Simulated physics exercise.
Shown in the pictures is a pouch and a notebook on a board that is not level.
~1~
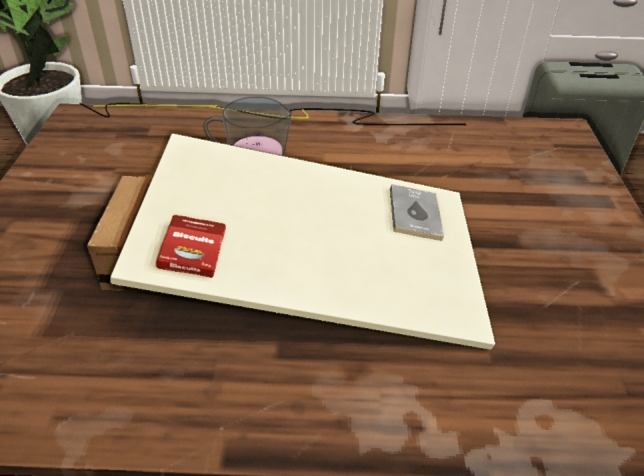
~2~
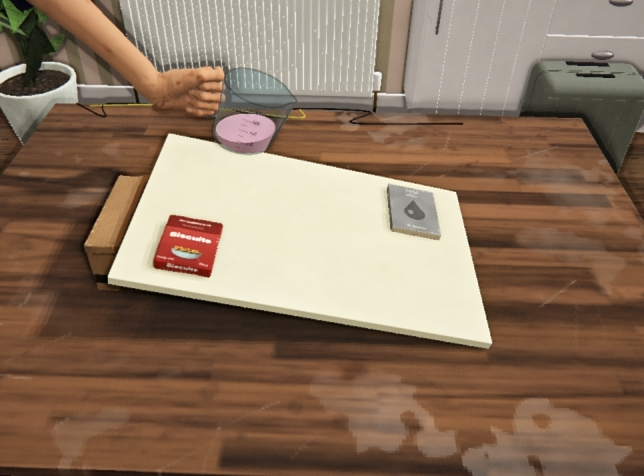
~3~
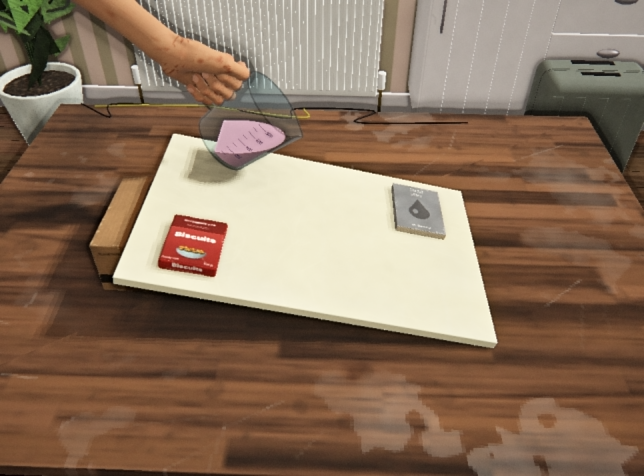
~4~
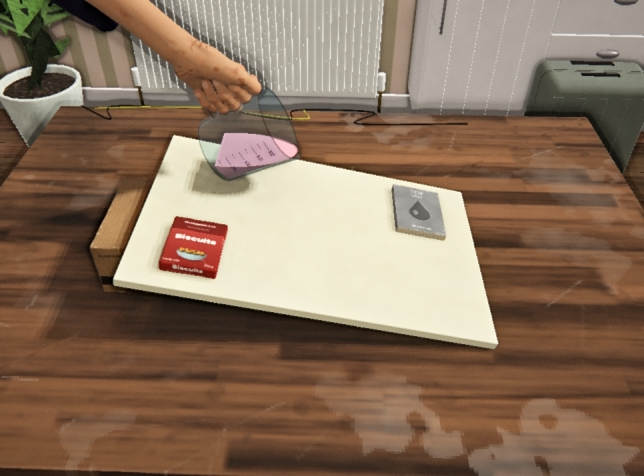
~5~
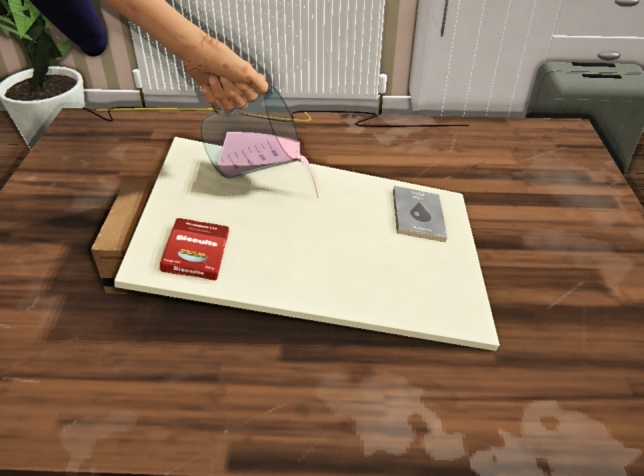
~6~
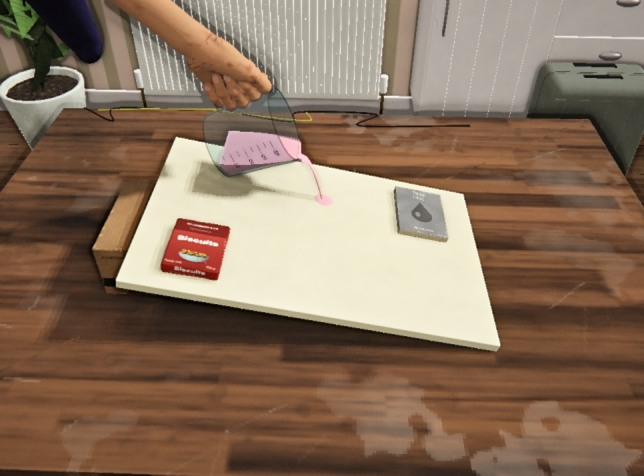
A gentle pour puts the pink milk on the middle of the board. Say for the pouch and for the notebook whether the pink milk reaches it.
Reached or not: Pouch: No; notebook: Yes.
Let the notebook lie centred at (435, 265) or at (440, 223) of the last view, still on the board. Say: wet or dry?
In the first spot it stays clear, in the second spot it gets hit.
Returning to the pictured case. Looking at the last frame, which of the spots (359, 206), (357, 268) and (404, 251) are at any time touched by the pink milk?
Lab note - spot 1: Contact; spot 2: No contact; spot 3: Contact.
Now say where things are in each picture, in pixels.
The first frame shows the board slopes down to the right; measuring jug (256, 136) about a quarter full; pouch (193, 245); notebook (416, 211).
The second frame shows measuring jug about a quarter full, surface at (245, 128); pouch (190, 245).
The third frame shows measuring jug (249, 123) tipped 50° with all of its load; notebook (417, 210).
The fourth frame shows the board slopes down to the right; measuring jug (250, 136) tipped 60° with all of its load; pouch (195, 247).
The fifth frame shows the first of it lands; measuring jug (252, 135) tipped 65° with all of its load; notebook (419, 213).
The sixth frame shows the first of it lands; measuring jug (254, 134) tipped 65° with all of its load; pouch (197, 248); notebook (420, 213).
Soon after, it runs down to the right; the pouch is dry; the notebook is wet.
Later, it runs down to the right and off the end; the pouch is dry; the notebook is wet.
In the end, it runs down to the right and off the end; the pouch is dry; the notebook is wet.
